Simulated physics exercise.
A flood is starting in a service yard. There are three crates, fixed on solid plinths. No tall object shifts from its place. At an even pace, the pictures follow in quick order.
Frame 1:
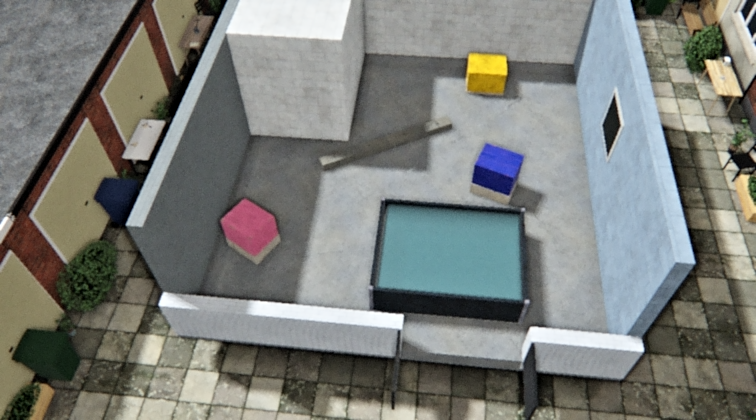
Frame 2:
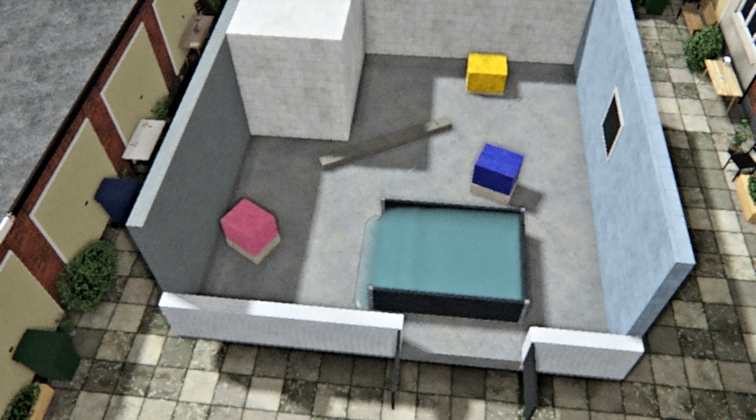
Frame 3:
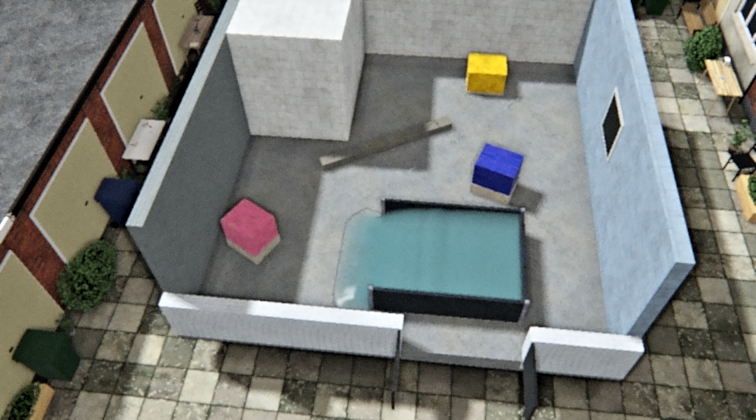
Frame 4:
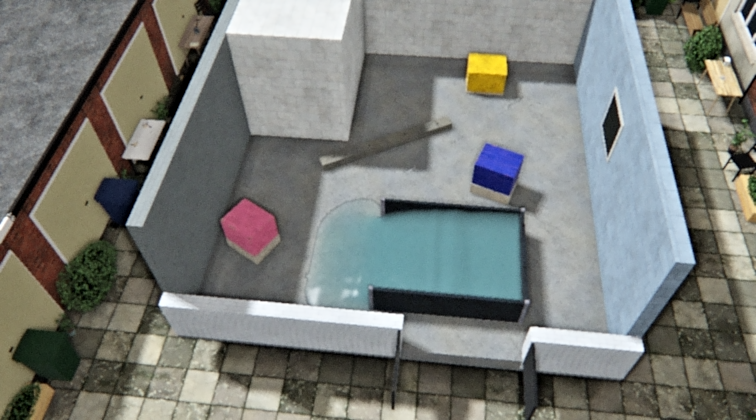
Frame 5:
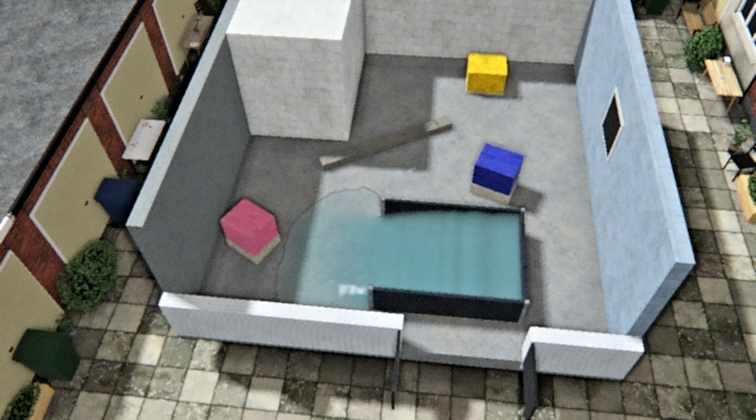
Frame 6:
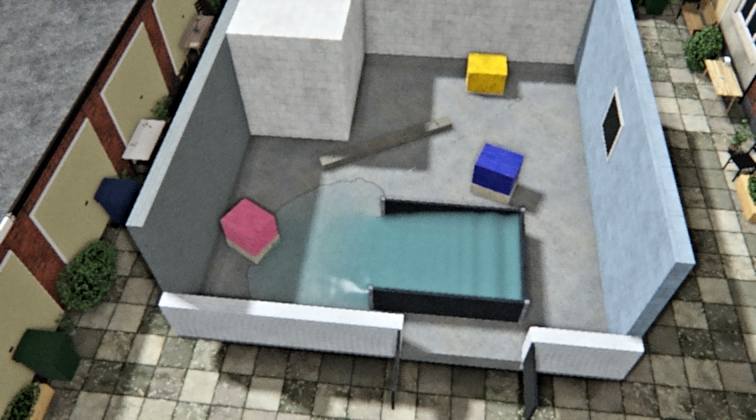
Service yard with pink, blue and yellow crates, water pouring from a tank's open left side and spreading across the floor.
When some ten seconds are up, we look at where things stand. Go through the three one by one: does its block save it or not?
The blue crate will be missed by the water. The yellow crate will be caught by the water. The pink crate will be caught by the water.
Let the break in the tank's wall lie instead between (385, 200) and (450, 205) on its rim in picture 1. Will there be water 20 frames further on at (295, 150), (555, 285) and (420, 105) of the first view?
The first point is swamped, the second unwetted, the third swamped.
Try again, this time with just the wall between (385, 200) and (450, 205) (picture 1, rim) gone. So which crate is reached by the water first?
That is the crate marked blue.
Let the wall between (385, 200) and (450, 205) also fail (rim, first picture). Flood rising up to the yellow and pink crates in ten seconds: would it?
The yellow crate is flooded and the pink crate is untouched.
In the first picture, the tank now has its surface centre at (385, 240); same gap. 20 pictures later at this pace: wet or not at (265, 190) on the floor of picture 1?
By then that patch is drenched.
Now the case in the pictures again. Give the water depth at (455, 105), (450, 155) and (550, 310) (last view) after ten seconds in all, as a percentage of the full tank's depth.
The three come to some 6, 10 and 2 per cent respectively.
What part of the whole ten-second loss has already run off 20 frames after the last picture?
Some 0 per cent.
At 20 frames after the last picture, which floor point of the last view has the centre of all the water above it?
Close to (312, 241).
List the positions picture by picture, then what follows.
The first picture shows still water in the water tank at (450, 250).
In the second picture, the front is at (375, 220), out from the gap at (379, 257).
In the third picture, the front is at (363, 214), out from the gap at (379, 257).
In the fourth picture, the front is at a hidden place, out from the gap at (379, 258).
In the fifth picture, the front is at (282, 297), out from the gap at (379, 258).
In the sixth picture, the front is at (253, 283), out from the gap at (379, 258).
A moment on, water covers 25 % of the floor; the blue crate not reached, the yellow crate not reached, the pink crate water round its plinth.
Next, water covers 30 % of the floor; the blue crate not reached, the yellow crate not reached, the pink crate water round its plinth.
Then, water covers 30 % of the floor; the blue crate not reached, the yellow crate not reached, the pink crate water round its plinth.
Later, water covers 60 % of the floor; the blue crate water round its plinth, the yellow crate water round its plinth, the pink crate water round its plinth.
In the end, water covers 95 % of the floor; the blue crate stayed above the water, the yellow crate was topped, the pink crate was topped.
